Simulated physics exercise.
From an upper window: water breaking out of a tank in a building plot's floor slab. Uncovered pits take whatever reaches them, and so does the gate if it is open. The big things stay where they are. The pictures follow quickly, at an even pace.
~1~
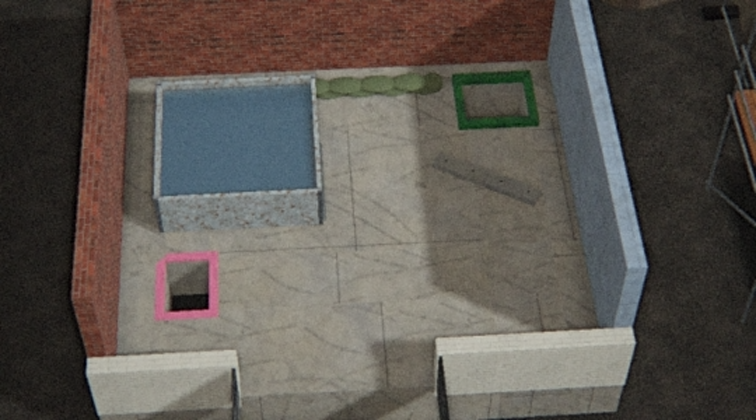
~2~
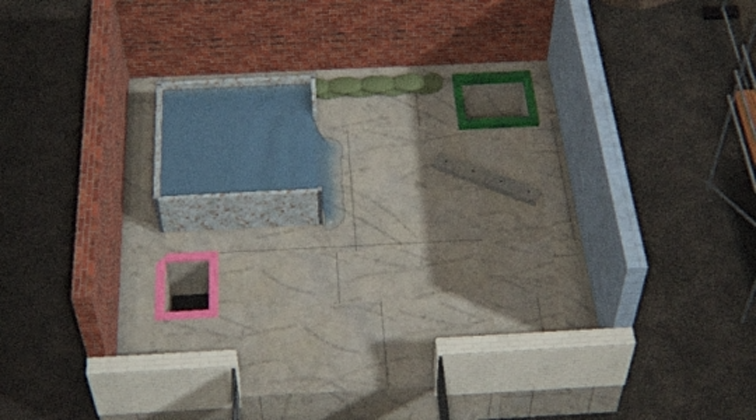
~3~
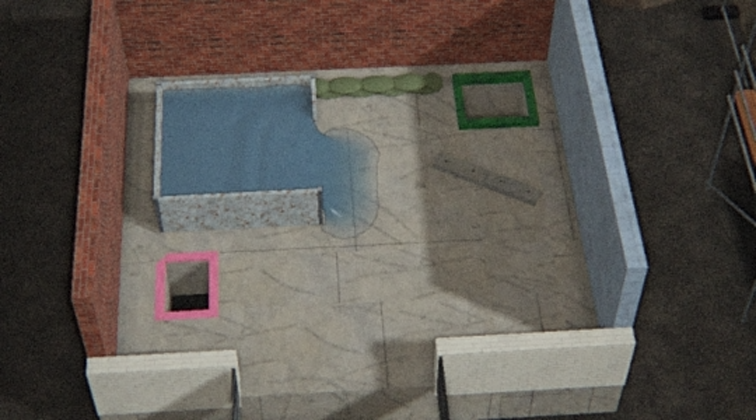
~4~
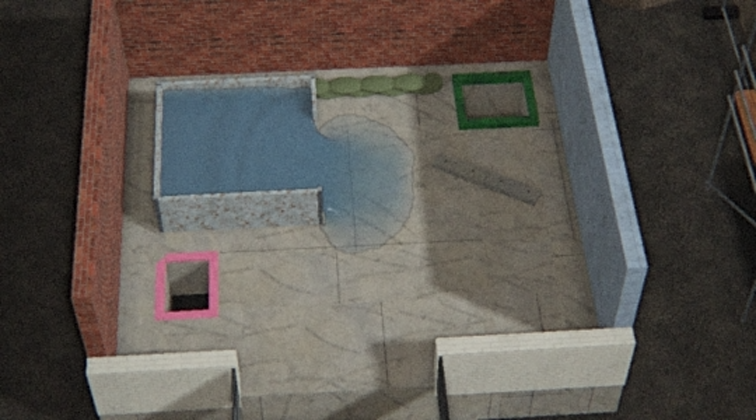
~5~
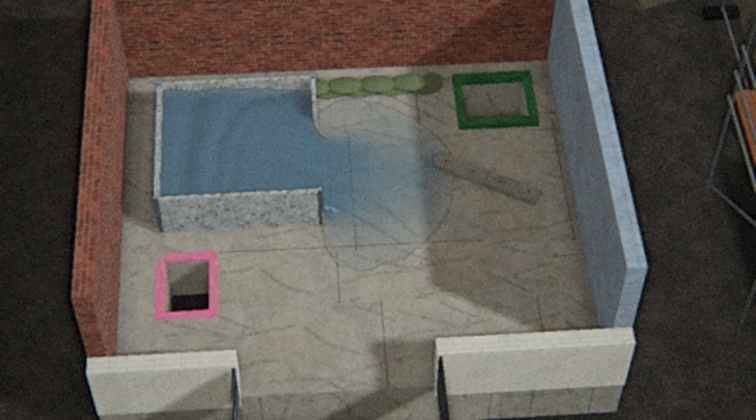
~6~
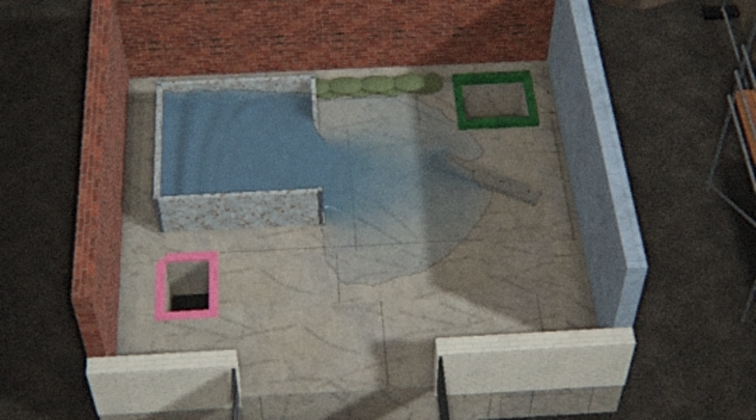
Water broke out through the right side of a stone-walled tank and spread rightward across the pale slab in a widening, rounded sheet, reaching around the grey strip lying on the floor.
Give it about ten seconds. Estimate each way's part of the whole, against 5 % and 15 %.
In the end: The gate takes between 5 and 15 %; the pink pit takes between 5 and 15 %; the green pit takes between 5 and 15 %.
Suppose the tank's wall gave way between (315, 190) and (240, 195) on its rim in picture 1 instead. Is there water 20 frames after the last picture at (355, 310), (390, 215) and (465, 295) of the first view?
In that order: Covered, free of water, wet.
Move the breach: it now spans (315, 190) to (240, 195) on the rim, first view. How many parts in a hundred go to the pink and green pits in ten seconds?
Per cent: Pink 8, green 0.
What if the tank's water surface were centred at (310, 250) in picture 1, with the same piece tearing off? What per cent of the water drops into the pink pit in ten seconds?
Per cent: Pink 4.
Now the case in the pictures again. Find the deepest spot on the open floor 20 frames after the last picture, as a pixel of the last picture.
Around (600, 349).
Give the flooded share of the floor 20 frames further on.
I make it 55 per cent.
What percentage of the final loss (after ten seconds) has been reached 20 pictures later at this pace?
Some 20 per cent.
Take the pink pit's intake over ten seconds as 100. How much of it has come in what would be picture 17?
Near 0 in a hundred.
A moment on, water covers 40 % of the floor; the gate 0 %, the pink pit 0 %, the green pit 1 %.
Next, water covers 50 % of the floor; the gate 0 %, the pink pit 0 %, the green pit 3 %.
Then, water covers 55 % of the floor; the gate 0 %, the pink pit 0 %, the green pit 5 %.
Later, water covers 90 % of the floor; the gate 3 %, the pink pit 2 %, the green pit 8 %.
In the end, water covers 95 % of the floor; the gate 9 %, the pink pit 10 %, the green pit 8 %.
